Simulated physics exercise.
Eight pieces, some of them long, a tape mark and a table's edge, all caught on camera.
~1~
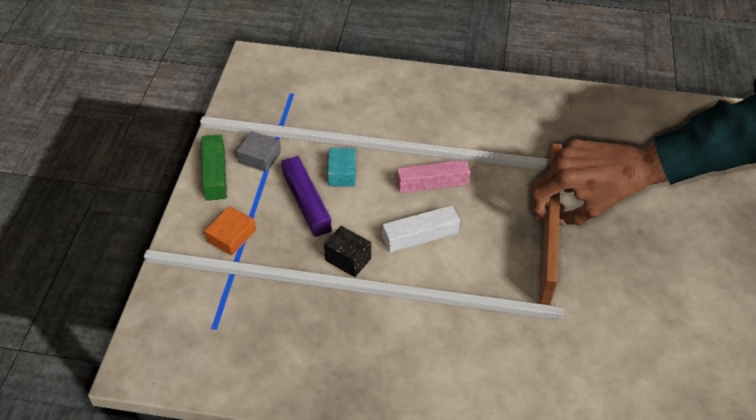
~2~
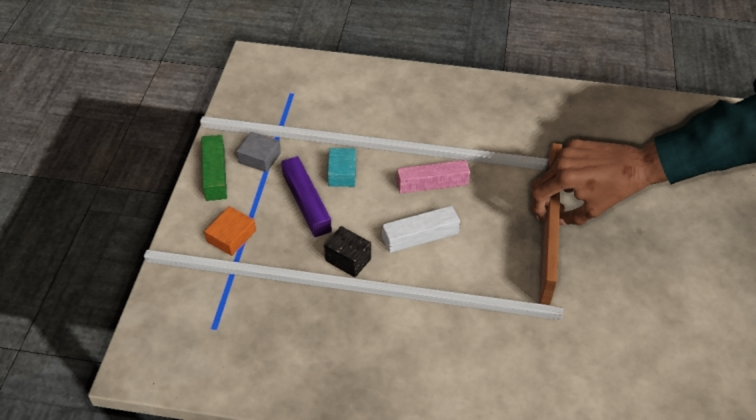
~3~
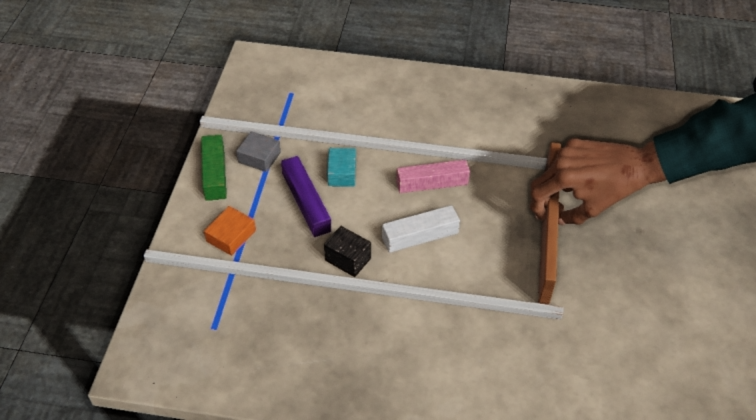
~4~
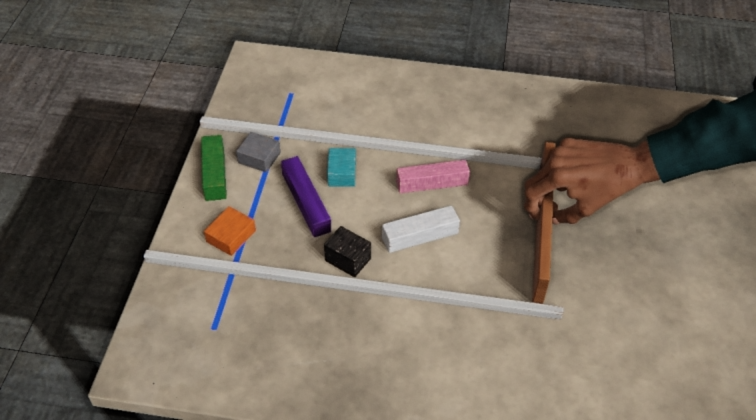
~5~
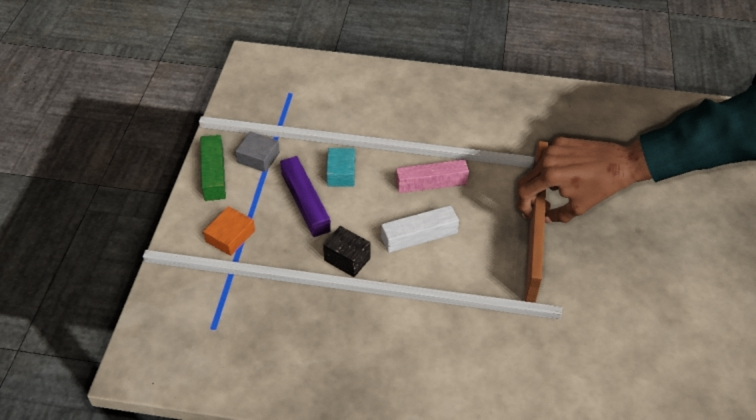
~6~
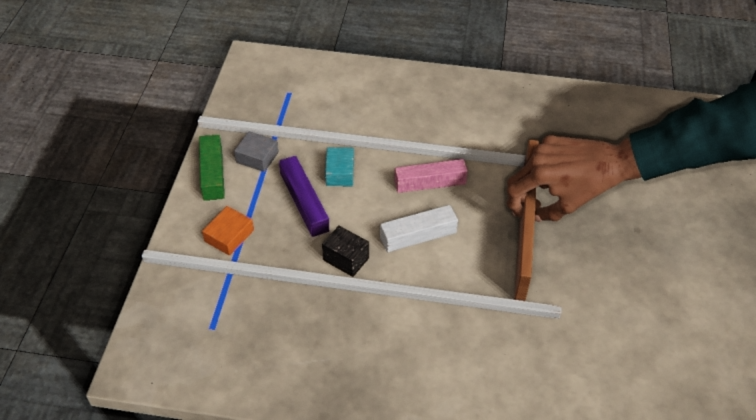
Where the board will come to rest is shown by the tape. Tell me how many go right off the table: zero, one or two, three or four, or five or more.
Zero go right off.
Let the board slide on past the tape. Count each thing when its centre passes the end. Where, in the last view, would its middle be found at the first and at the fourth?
It sits near (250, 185), and then near (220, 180).
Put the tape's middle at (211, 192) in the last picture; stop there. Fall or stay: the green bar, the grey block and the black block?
Green bar: Goes down; grey block: Goes down; black block: Stays in place.
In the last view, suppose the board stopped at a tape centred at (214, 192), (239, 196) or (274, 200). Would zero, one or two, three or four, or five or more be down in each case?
Falls: Either three or four; one or two; none at all.
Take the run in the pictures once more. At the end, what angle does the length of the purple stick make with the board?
I'd say it's about 25° out of line.
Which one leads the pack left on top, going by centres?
The green bar.
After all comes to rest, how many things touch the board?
Contact count: 3.
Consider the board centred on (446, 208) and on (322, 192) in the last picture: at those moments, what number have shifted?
I make it 2 at the first spot and 6 at the other.
A little later, none off yet; green bar at rest near (212, 167); orange block at rest near (228, 231); grey block at rest near (257, 152).
When it is over, the number that fall off is zero.
